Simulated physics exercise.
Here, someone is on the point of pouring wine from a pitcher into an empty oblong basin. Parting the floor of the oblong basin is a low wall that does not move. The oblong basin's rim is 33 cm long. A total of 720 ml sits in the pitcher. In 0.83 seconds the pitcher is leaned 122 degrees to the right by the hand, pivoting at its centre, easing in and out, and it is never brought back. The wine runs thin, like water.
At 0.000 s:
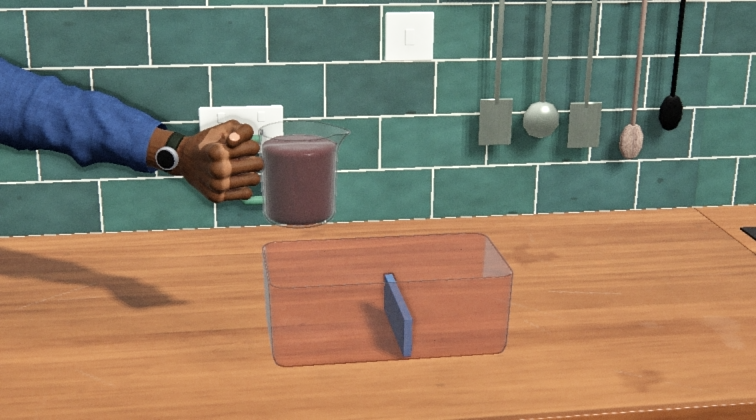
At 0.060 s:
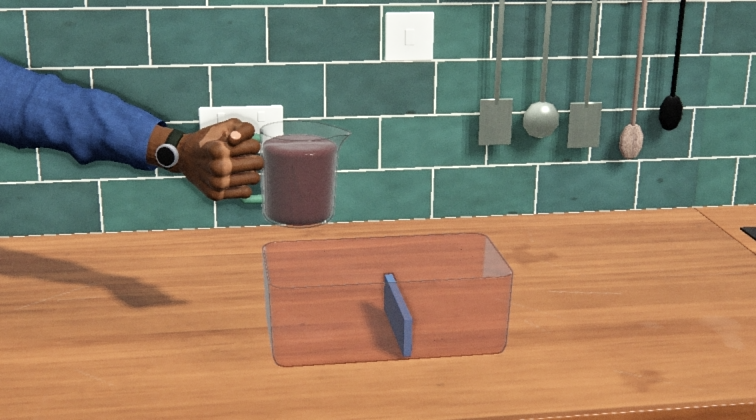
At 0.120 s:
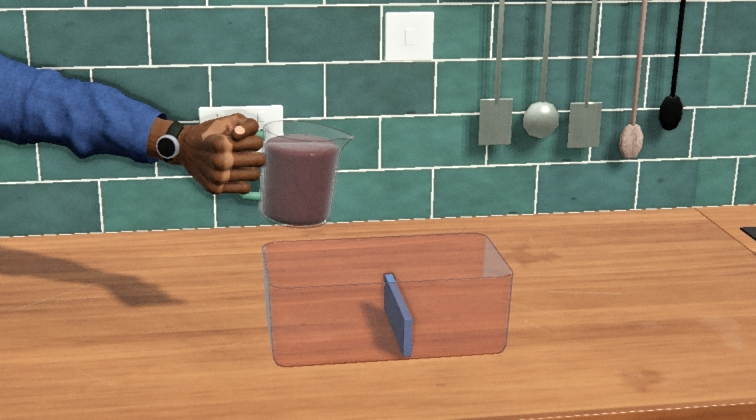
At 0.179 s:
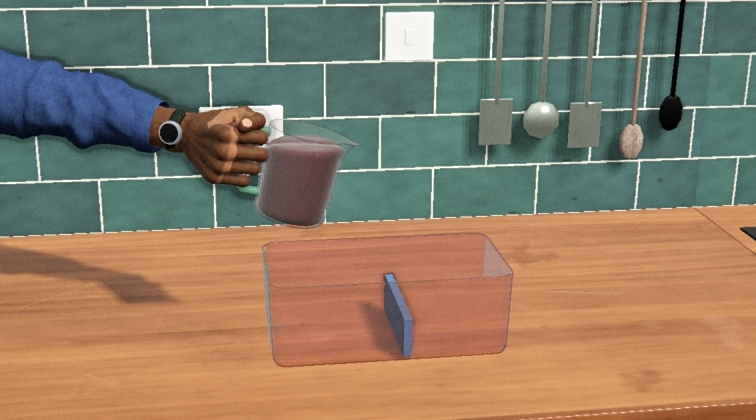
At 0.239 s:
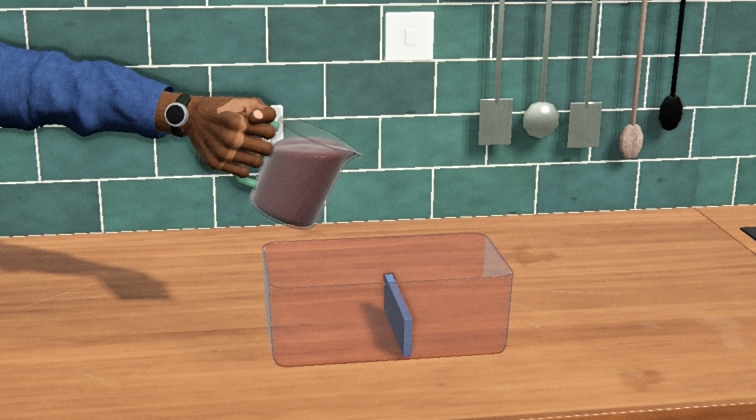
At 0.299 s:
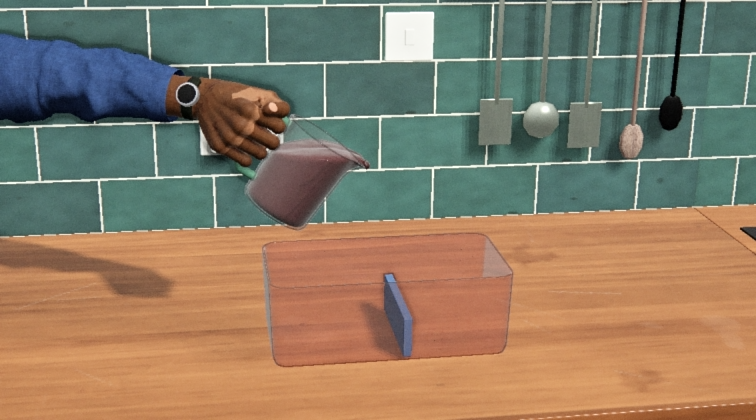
A hand in a blue sleeve with a dark watch holds a clear pitcher of murky purple liquid at left above a wooden kitchen counter, seen from slightly above. Below it sits an empty clear oblong basin with a low blue wall inside, before green tiles and hanging utensils. The hand tilts the pitcher rightward, slowly then faster, bringing liquid to its lip, while the camera stays still.
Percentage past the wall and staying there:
26 percent.
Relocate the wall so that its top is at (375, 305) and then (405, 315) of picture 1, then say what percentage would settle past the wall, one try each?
Respectively close to 70 and 30 %.
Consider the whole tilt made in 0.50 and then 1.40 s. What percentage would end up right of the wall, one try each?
First 15, then 45 per cent.
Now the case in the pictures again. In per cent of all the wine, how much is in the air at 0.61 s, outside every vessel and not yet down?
Some 24 per cent.
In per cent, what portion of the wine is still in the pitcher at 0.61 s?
Some 48 % of it is still there.
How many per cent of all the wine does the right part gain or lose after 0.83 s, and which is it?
Looks like it goes higher by around 1.
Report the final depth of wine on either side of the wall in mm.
Left roughly 18 mm; right roughly 8 mm.
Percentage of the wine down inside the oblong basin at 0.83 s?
Around 90 per cent of the whole.
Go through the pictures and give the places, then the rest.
In the first frame, tilt 0°; pouring edge (350, 130); surface from (261, 144) to (337, 142); the oblong basin's rim runs from (266, 266) to (499, 255); the wall's top is at (398, 297).
In the second frame, tilt 2°; pouring edge (351, 132); surface from (262, 143) to (337, 142).
In the third frame, tilt 6°; pouring edge (355, 136); surface from (265, 143) to (340, 143).
In the fourth frame, tilt 14°; pouring edge (359, 143); surface from (267, 146) to (344, 145).
In the fifth frame, tilt 23°; pouring edge (363, 153); surface from (264, 161) to (355, 149).
In the sixth frame, tilt 35°; pouring edge (365, 166); surface from (259, 167) to (359, 157); 1 per cent is over the edge.
By 0.61 s the tilt is 102° and 49 per cent is still to pour, 10 is left of the wall and 18 right of it.
By 0.83 s the tilt is 122° and 4 per cent is still to pour, 65 is left of the wall and 24 right of it.
By 1.07 s the tilt is 122° and 0 per cent is still to pour, 71 is left of the wall and 25 right of it.
By 1.33 s the tilt is 122° and 0 per cent is still to pour, 71 is left of the wall and 26 right of it.
At rest 71 per cent lies left of the wall, 26 right of it and 4 outside.
